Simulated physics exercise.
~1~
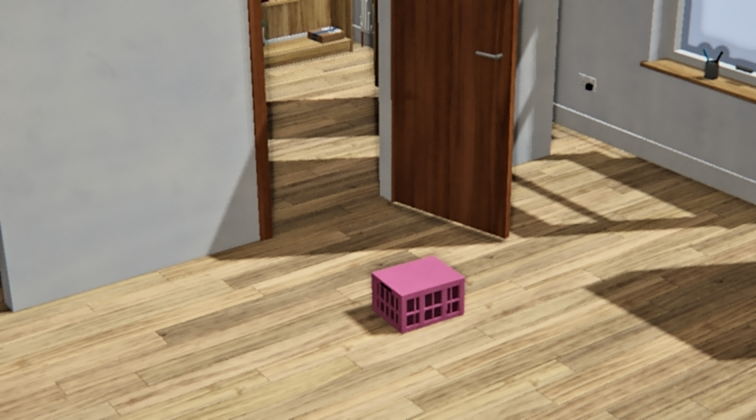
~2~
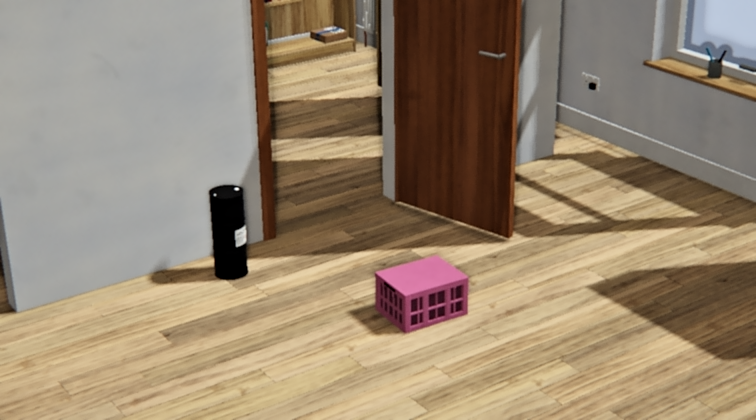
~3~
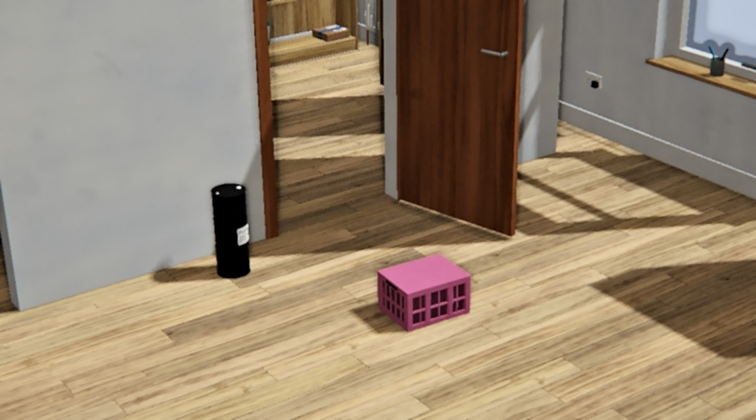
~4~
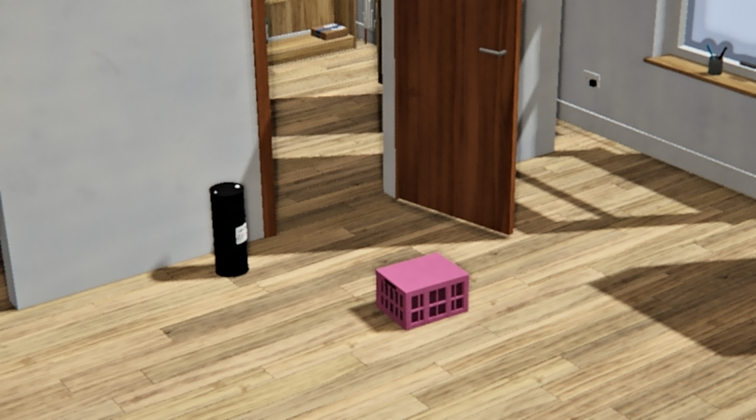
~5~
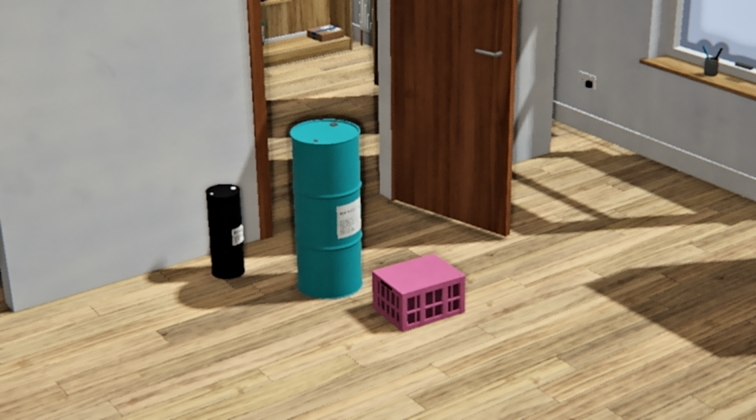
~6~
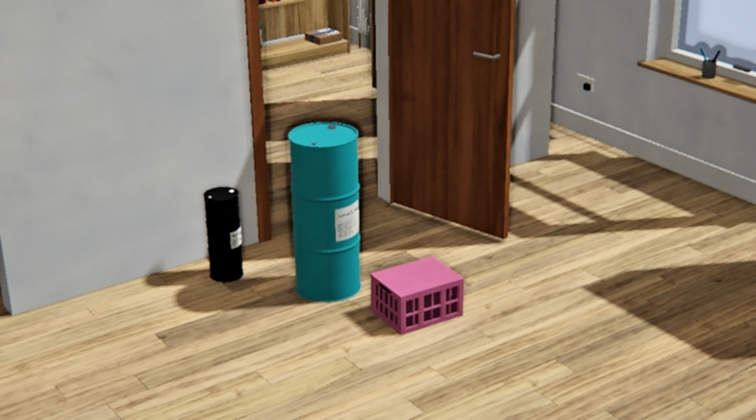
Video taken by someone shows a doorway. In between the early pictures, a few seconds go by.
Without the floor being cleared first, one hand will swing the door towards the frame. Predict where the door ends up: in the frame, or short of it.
The door is going to seat in its frame.
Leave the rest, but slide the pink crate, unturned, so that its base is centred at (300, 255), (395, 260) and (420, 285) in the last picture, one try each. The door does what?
On the first try it fails to close, on the second it fails to close, and on the third it swings fully closed.
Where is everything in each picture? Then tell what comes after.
In the first frame, door wide open and still.
In the second frame, door wide open and still; black canister (229, 233); pink crate (422, 293).
In the third frame, door wide open and still; black canister (231, 231); pink crate (424, 292).
In the fourth frame, door wide open and still; black canister (229, 230); pink crate (422, 291).
In the fifth frame, door wide open and still; black canister (226, 232); pink crate (419, 292).
In the sixth frame, door wide open and still; turquoise drum (326, 213); black canister (224, 235).
Then, 1.00 s after the last picture, door 82° open.
Then, 1.80 s after the last picture, door 51° open.
Then, 2.60 s after the last picture, door 18° open.
At rest, door 0° open; all 3 in place. Seen from the same camera at the end, turquoise drum near (326, 213).
